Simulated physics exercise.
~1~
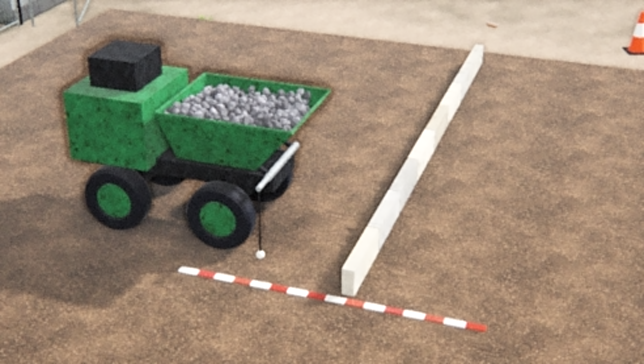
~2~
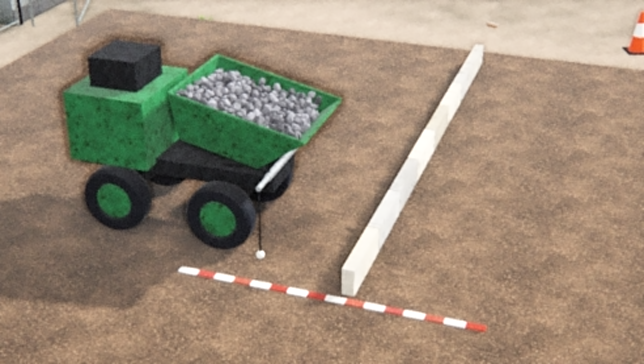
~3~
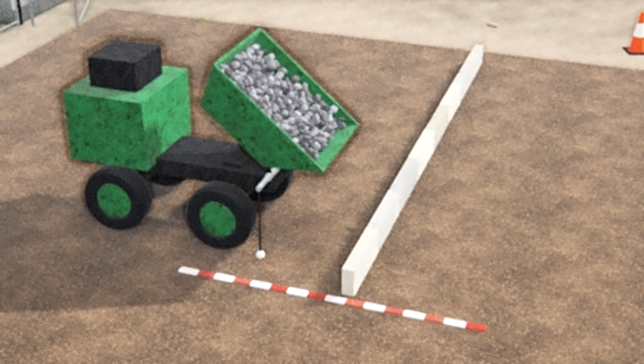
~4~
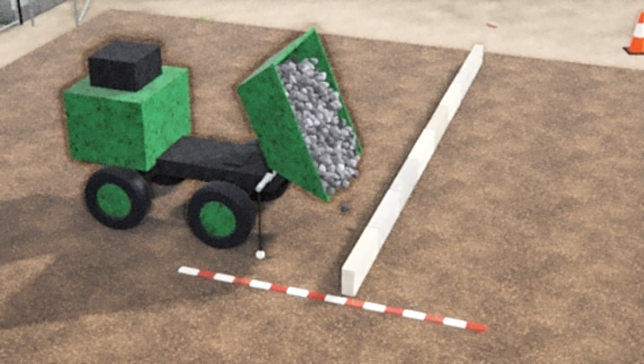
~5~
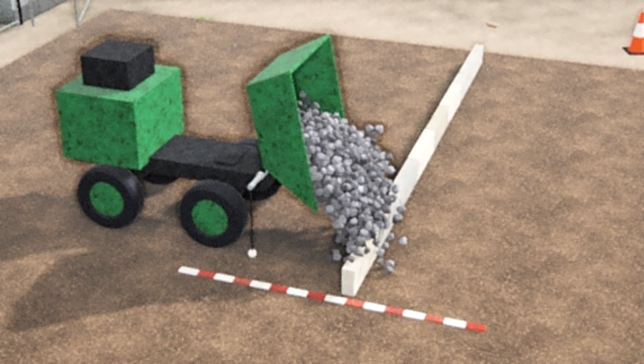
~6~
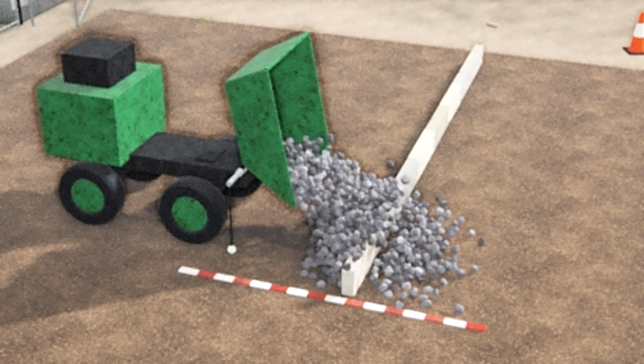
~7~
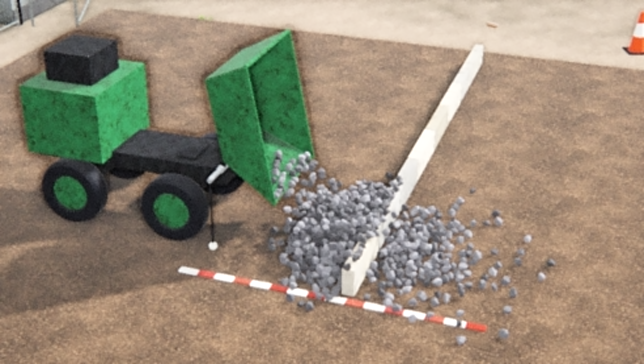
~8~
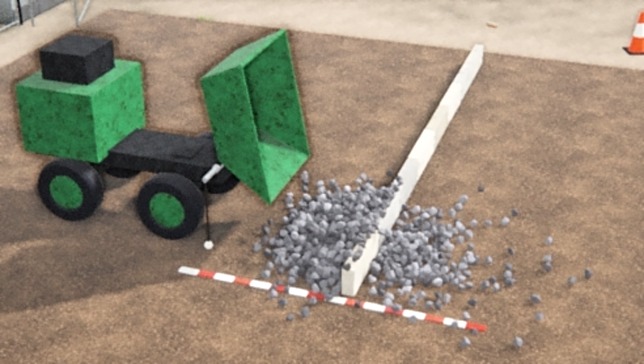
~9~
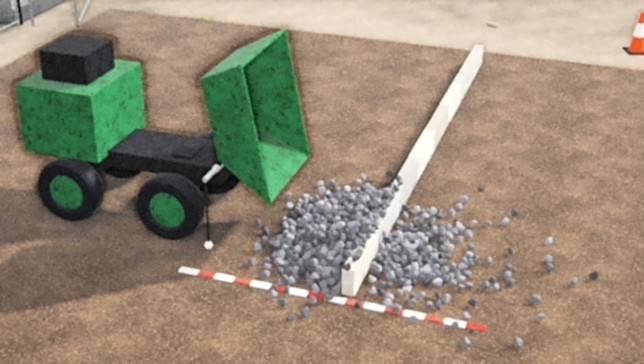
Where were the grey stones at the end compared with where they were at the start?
At the start the stones were sitting in the dumper's green skip. By the end they lay on the ground, lower and further right, heaped against the kerb with some scattered beyond it.
